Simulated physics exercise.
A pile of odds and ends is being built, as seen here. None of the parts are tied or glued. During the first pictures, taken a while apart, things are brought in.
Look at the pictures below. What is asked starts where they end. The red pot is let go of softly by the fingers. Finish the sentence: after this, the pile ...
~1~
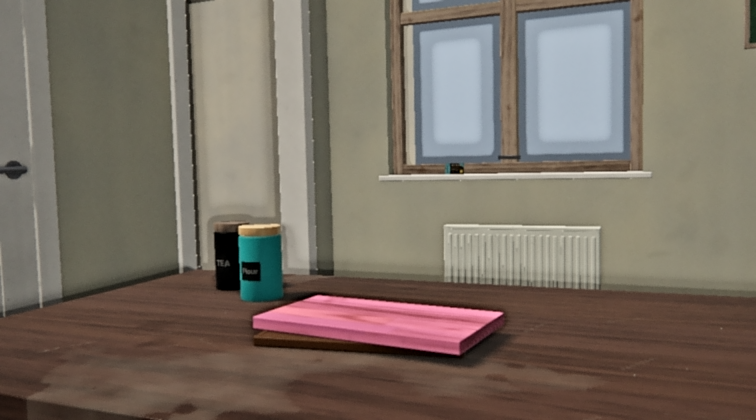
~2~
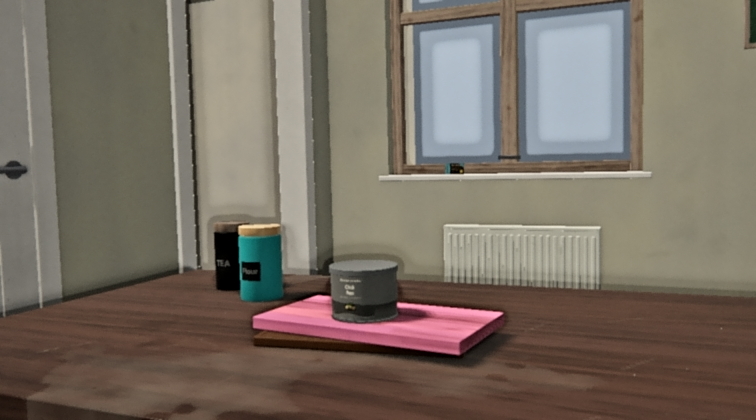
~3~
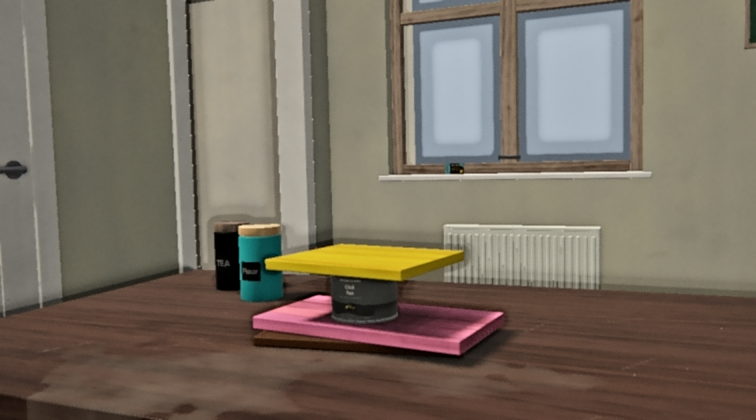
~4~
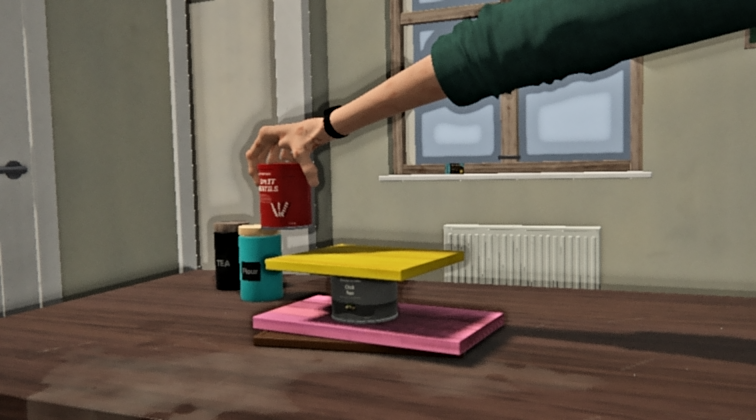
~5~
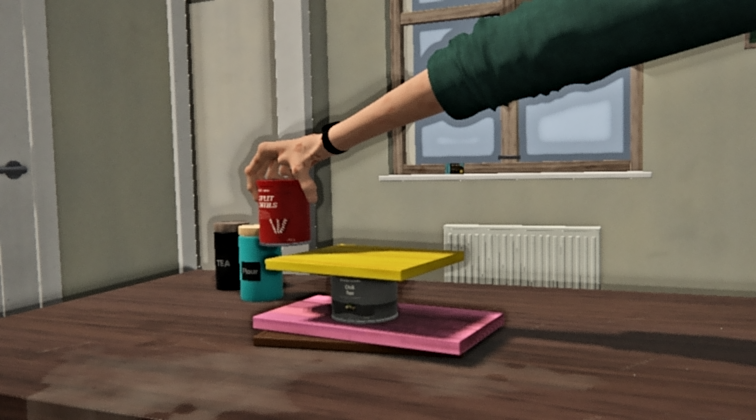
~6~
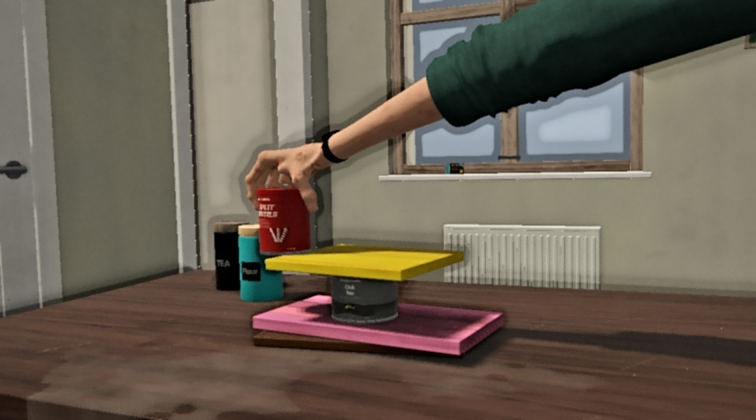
After this, the pile topples.
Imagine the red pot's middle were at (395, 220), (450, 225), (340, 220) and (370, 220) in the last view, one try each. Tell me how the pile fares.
Well, the first time it stays intact, the second time it tips over, the third time it stays intact, and the fourth time it stays intact.
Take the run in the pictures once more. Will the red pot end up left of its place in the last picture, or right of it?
It goes leftward.
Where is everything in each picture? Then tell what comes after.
In the first picture, the last thing is not in view yet; turquoise jar (261, 262).
In the second picture, the last thing is not in view yet; black jar (233, 255).
In the third picture, the last thing is not in view yet; pink board (378, 321).
The fourth picture shows on its way; red pot (286, 196); turquoise jar (261, 262).
The fifth picture shows on its way; red pot (284, 211); black jar (233, 255).
The sixth picture shows set down, still held; red pot (285, 220); pink board (378, 321).
Then, 0.30 s on from there, red pot now fallen.
Then, 0.40 s on from there, things are still on the move.
Then, 0.60 s on from there, as before.
In the end, fallen, red pot; the other 6 unmoved. At the end, from the last picture's camera, red pot near (218, 294). The pile gives way.
